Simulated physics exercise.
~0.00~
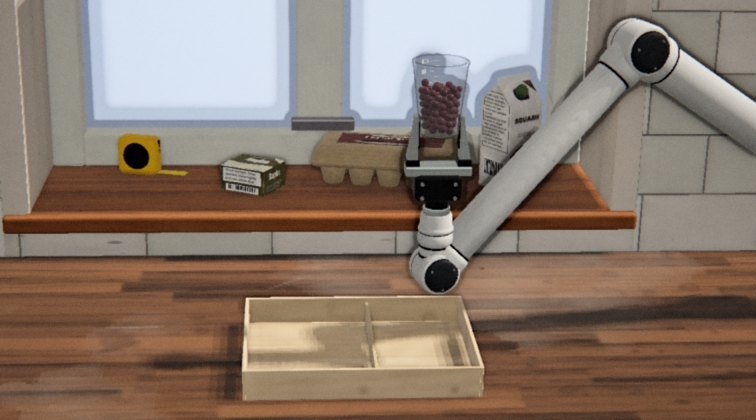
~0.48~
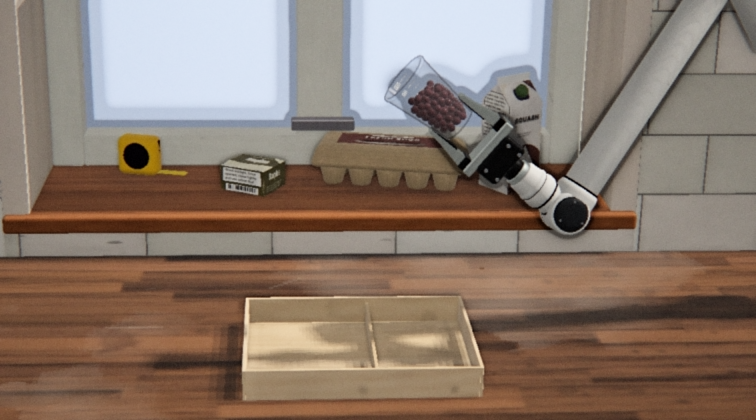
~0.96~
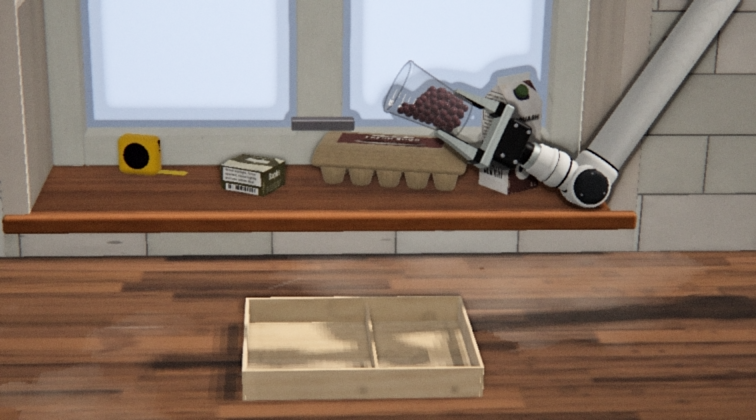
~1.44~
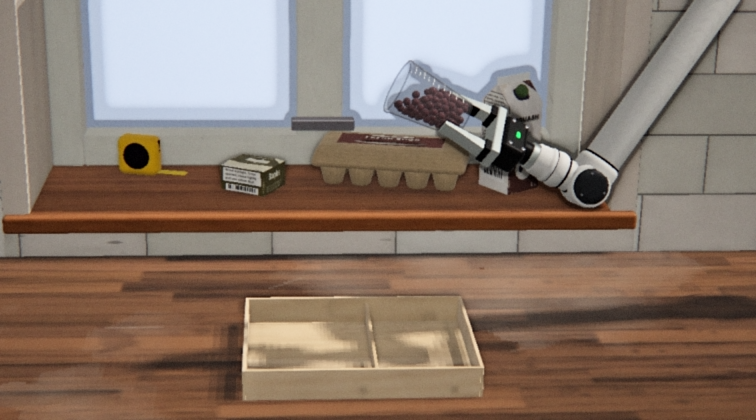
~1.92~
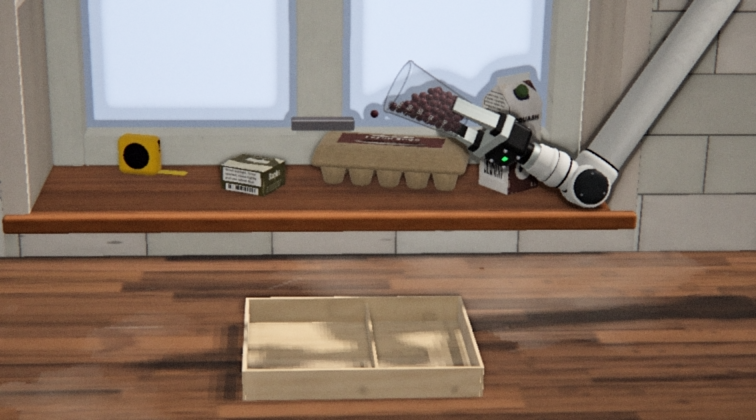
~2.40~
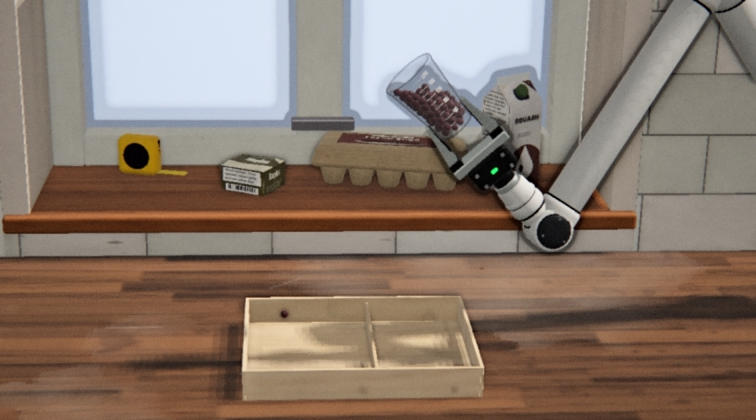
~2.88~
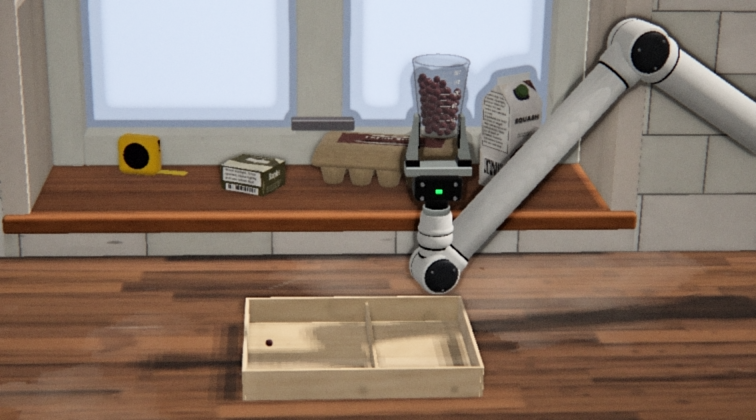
A white robot arm holds up a clear beaker of dark reddish beads in front of a bright window, seen from a fixed view facing a wooden counter. Below sits a pale wooden tray with a dividing wall, while a yellow tape measure, a small green box, an egg carton and a milk carton line the sill. The arm tips the beaker steeply to the left, then twists it as the beads shift inside. A single bead slips out and drops into the tray. The arm rights the beaker, still nearly as full, and the lone bead rests in the tray's left part.
